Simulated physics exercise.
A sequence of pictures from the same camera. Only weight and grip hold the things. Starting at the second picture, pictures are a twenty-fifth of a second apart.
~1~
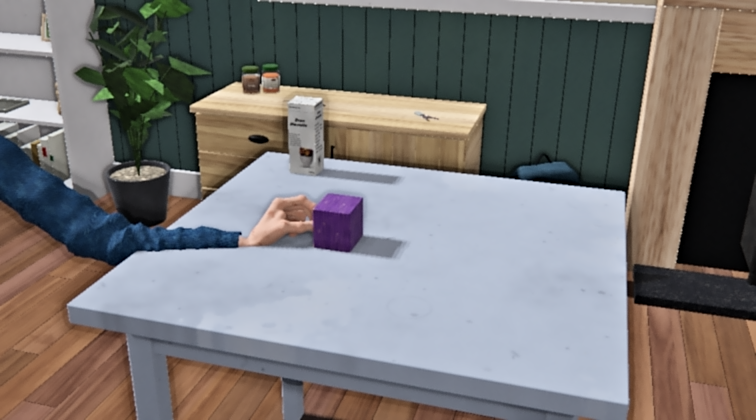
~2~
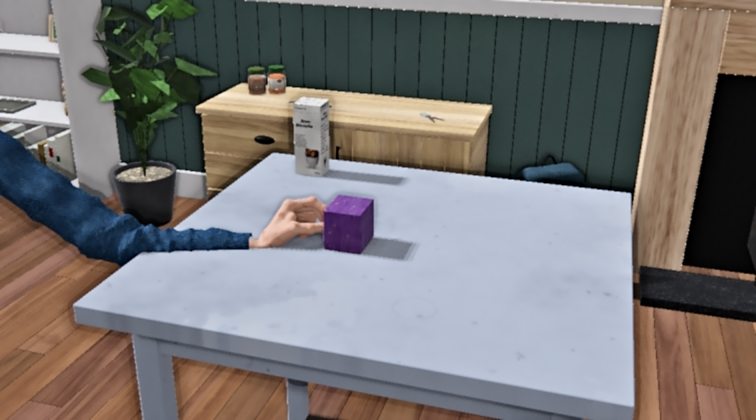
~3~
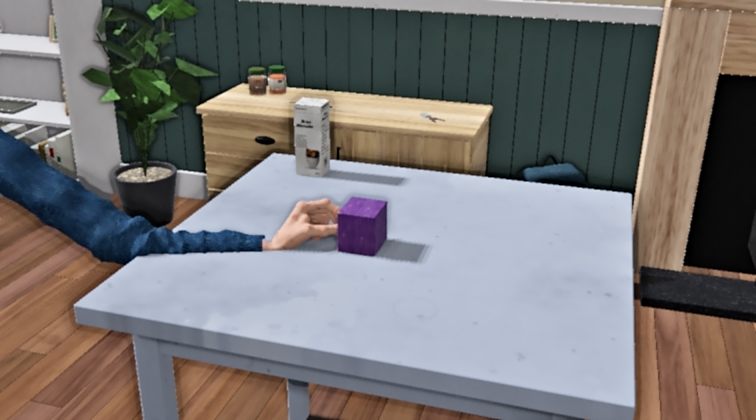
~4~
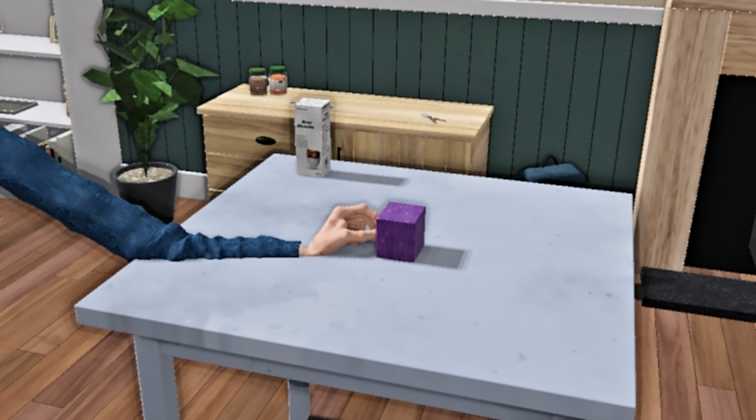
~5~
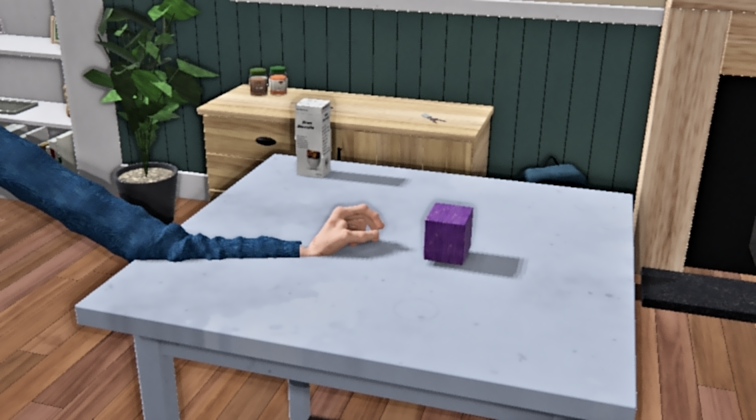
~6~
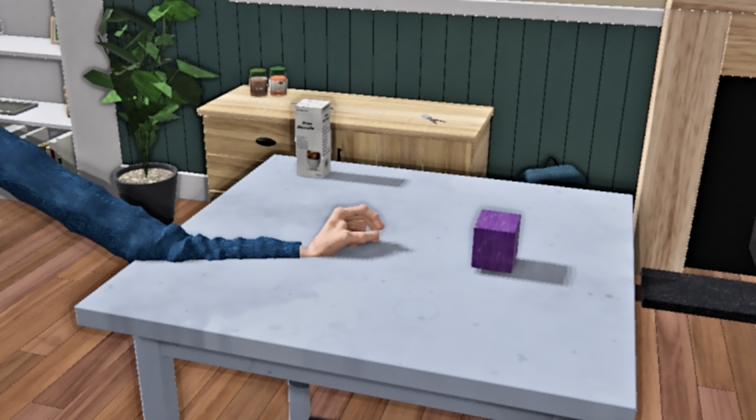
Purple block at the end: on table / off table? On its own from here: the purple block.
Makes it off.
Then, 0.20 s on from there, purple block now off the table.
Then, 0.40 s on from there, things are still on the move.
In the end, off the table, purple block.
